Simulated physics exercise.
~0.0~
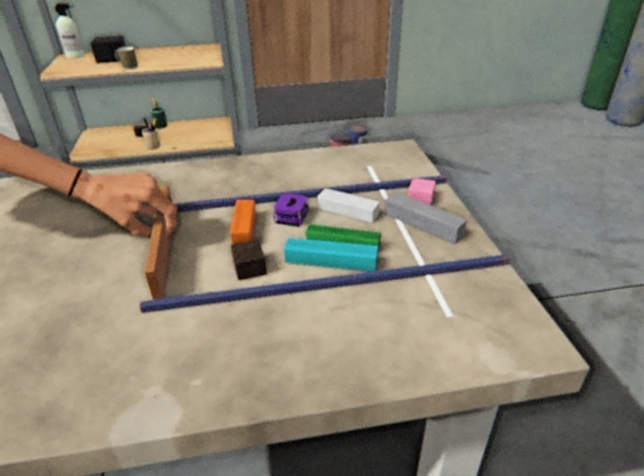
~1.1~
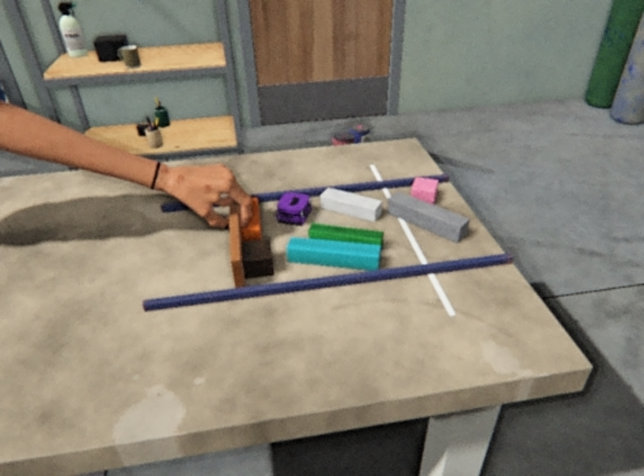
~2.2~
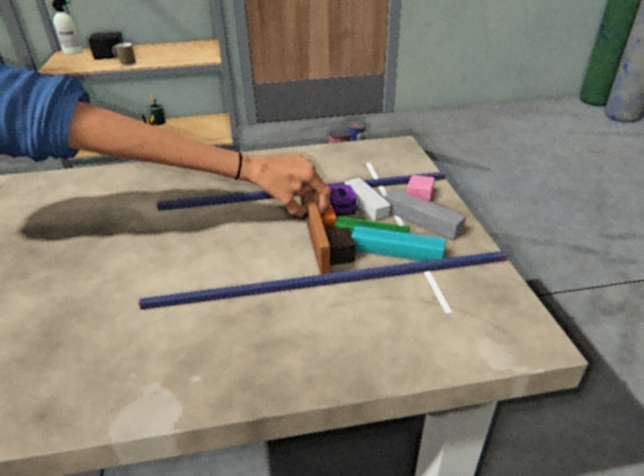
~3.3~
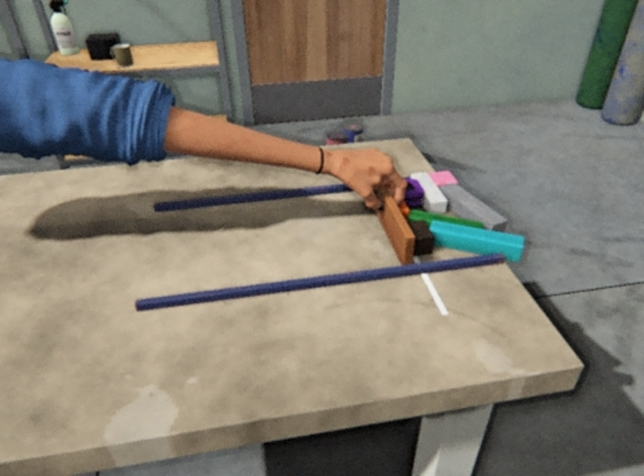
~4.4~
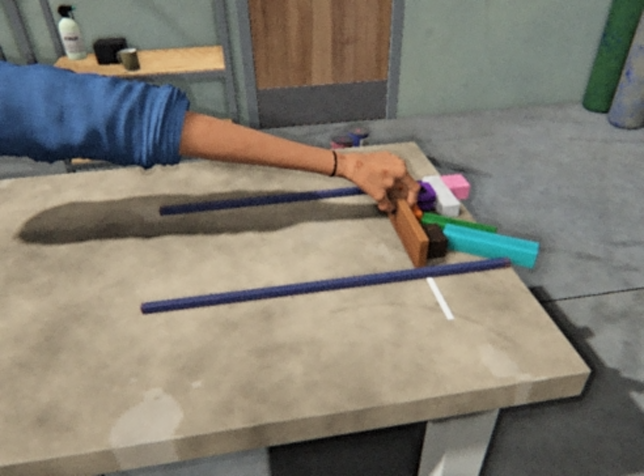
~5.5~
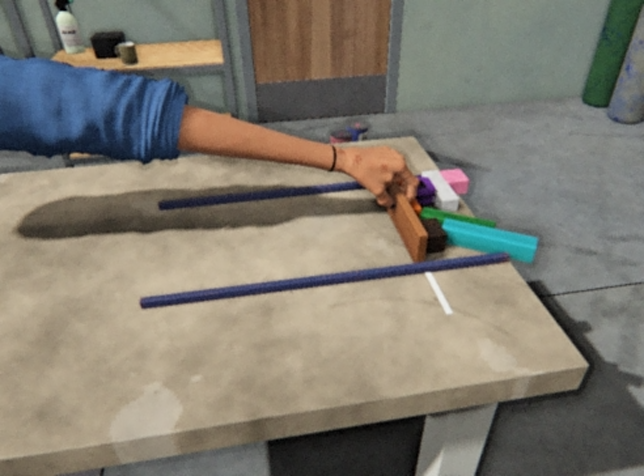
On a workshop table, a hand pushing an upright board right, sweeping coloured blocks toward the edge until the grey bar falls off.
